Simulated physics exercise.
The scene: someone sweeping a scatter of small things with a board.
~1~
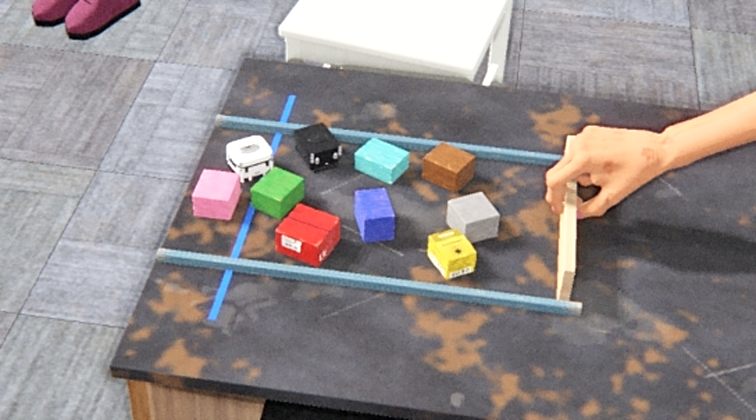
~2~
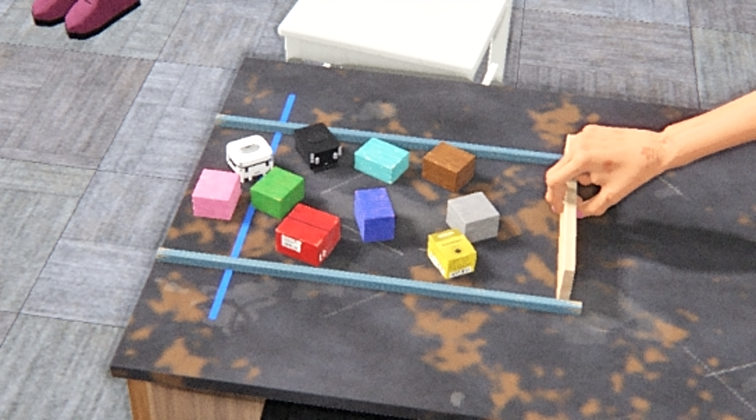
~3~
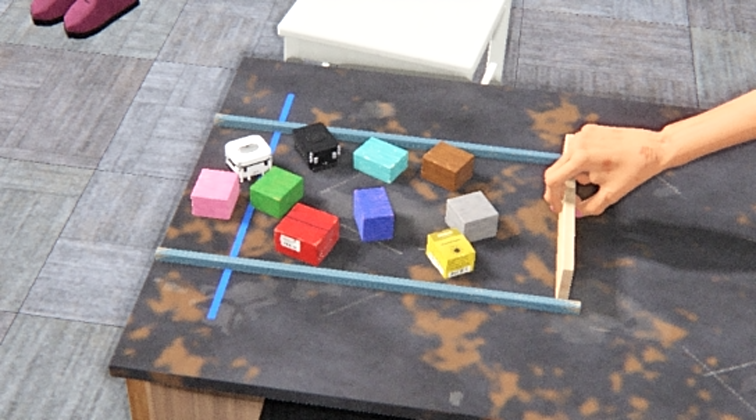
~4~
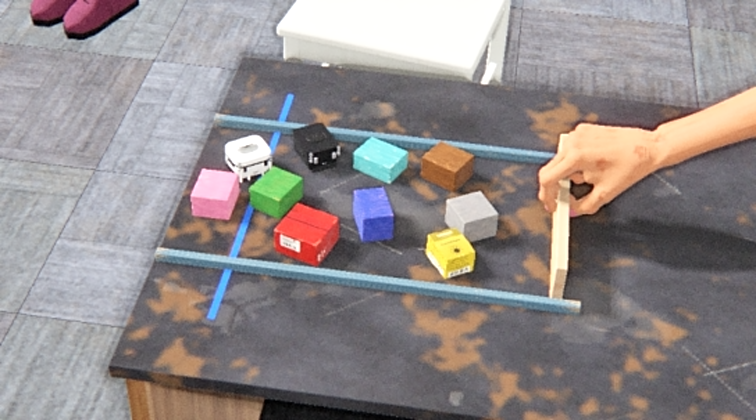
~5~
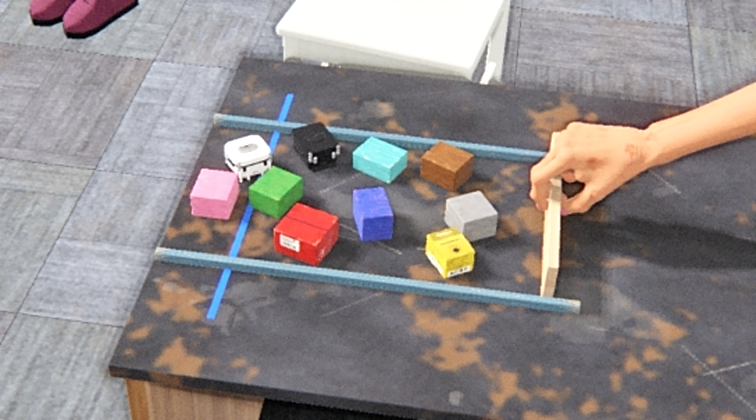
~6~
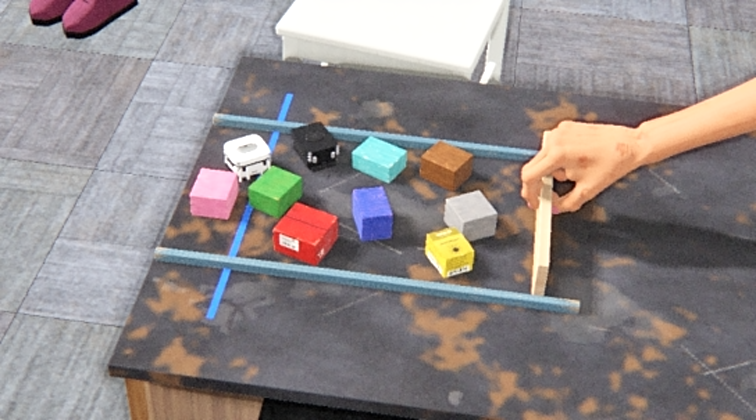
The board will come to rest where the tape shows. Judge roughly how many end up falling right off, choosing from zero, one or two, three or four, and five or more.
Three or four spill over.
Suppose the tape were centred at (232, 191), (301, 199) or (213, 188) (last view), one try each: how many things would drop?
Result per try: 7; 0; 7.
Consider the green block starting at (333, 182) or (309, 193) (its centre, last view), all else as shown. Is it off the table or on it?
Order of tries: On, on.
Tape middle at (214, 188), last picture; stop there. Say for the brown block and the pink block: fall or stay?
Brown block: Still there. Pink block: Over the edge.
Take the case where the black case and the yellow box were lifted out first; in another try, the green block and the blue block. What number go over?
Try one: 2; try two: 2.
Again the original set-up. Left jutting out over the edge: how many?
I'd put it at 2.
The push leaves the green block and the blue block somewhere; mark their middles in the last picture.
The green block stops around (195, 171); the blue block around (197, 197).
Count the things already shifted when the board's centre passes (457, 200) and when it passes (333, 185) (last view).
The counts are 3 and 10.
Soon after, none off yet; pink block at rest near (215, 194); white case at rest near (247, 158); green block at rest near (276, 192).
Then, none off yet; pink block moved a little near (189, 189); white case moved about its own width near (198, 155); green block moved about its own width near (227, 177).
At rest, the number that fall off is three or four; fallen, red box, black case, white case and pink block.
